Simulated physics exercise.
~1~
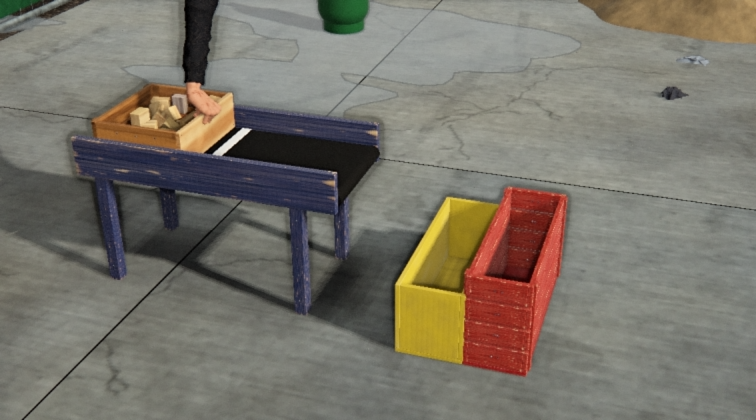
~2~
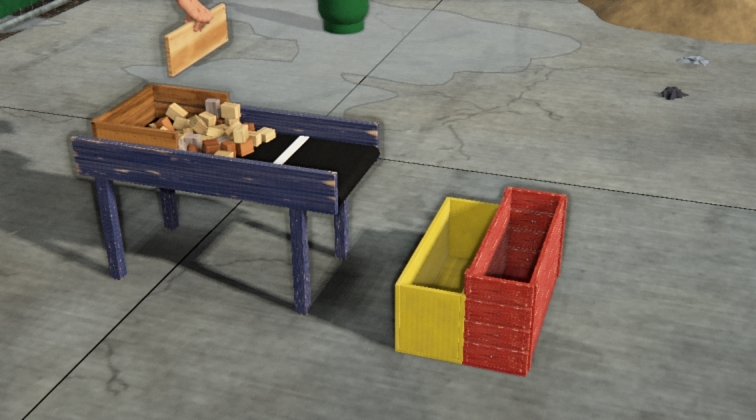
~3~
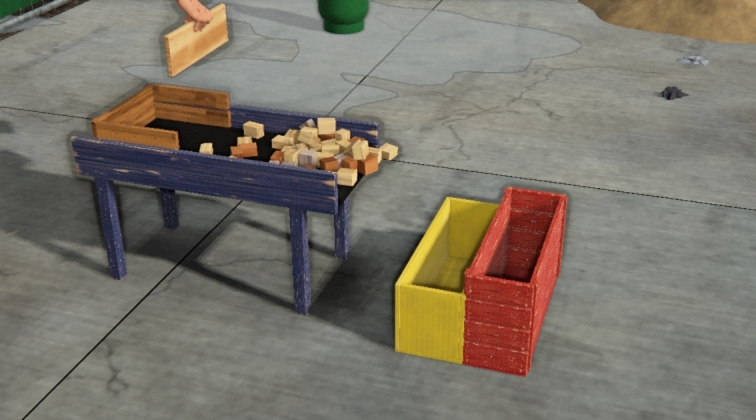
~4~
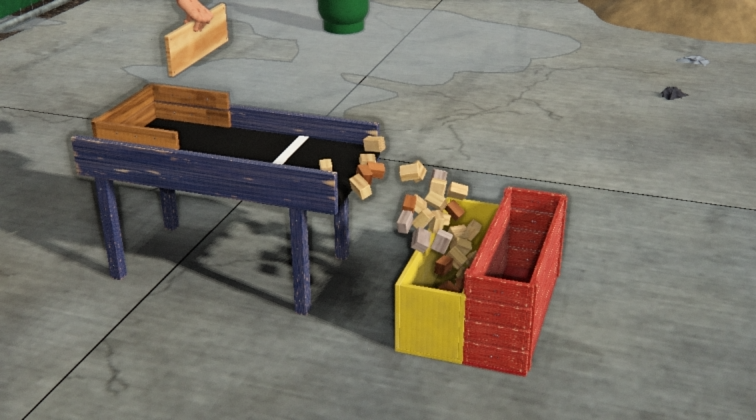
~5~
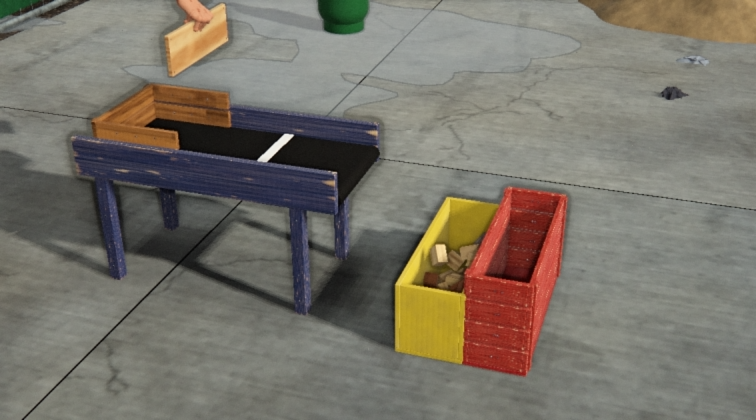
A hand lifts a gate, and wooden blocks ride the belt and drop into the yellow box.
